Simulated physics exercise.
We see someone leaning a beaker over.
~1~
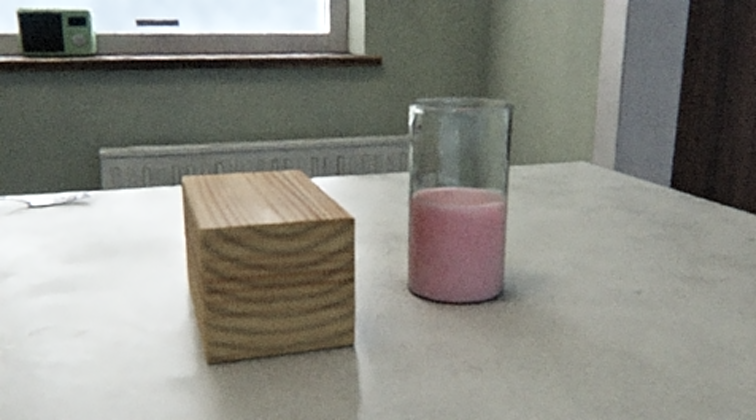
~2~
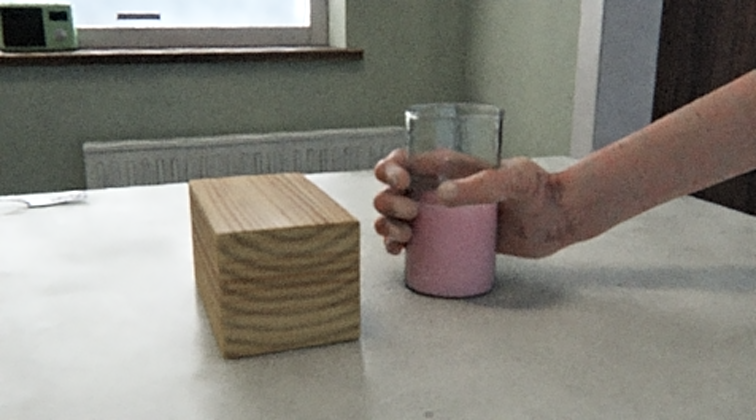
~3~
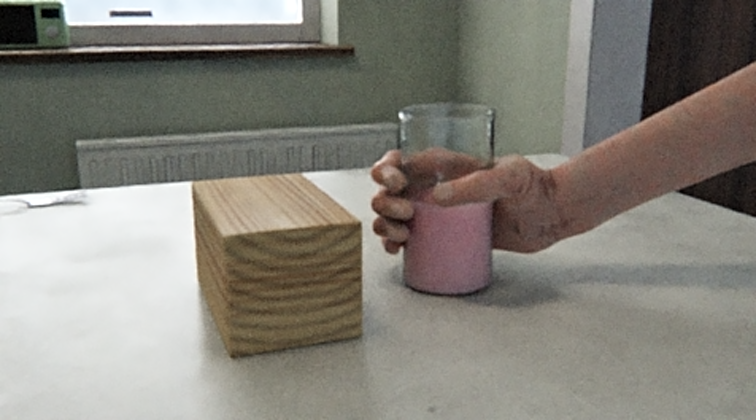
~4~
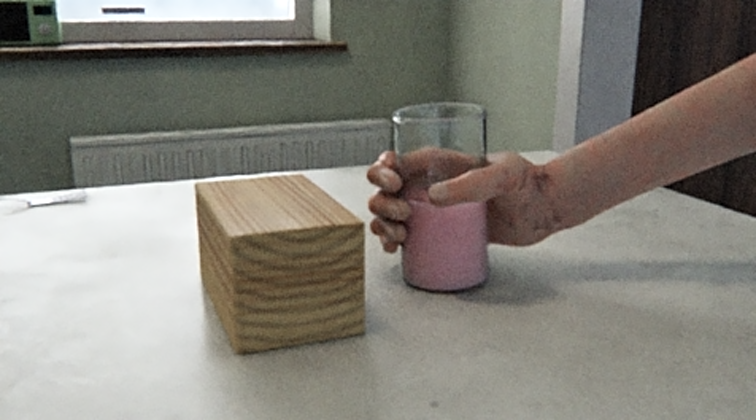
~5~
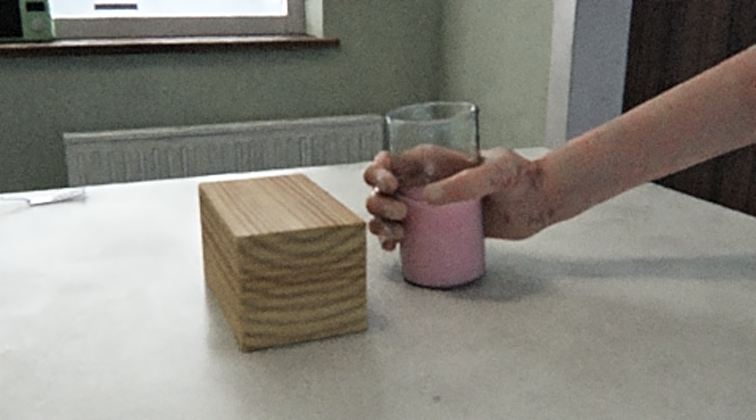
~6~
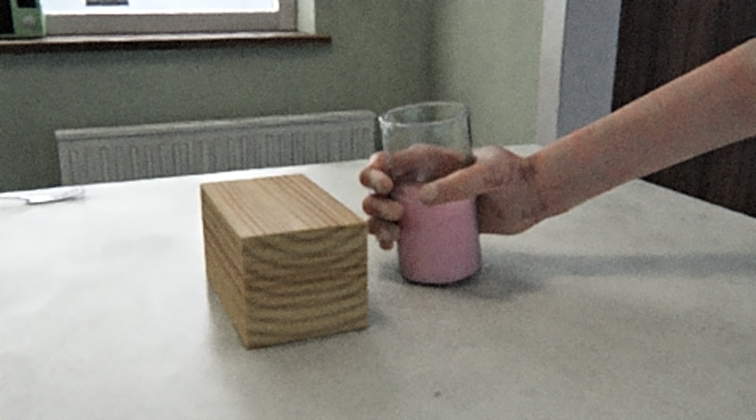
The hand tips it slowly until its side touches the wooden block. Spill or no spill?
As it turns out, it keeps it all in.
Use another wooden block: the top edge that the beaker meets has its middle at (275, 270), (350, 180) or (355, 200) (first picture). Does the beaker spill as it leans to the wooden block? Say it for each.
In that order: Loses some, holds, loses none.
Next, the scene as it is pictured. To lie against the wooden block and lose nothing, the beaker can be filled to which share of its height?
Some 80 per cent.
A moment on, the beaker leans by about 20°; all is still inside.
Further on, the beaker leans by about 35°; all is still inside.
When it is over, the beaker leans by about 40°, against the wooden block; all is still inside.
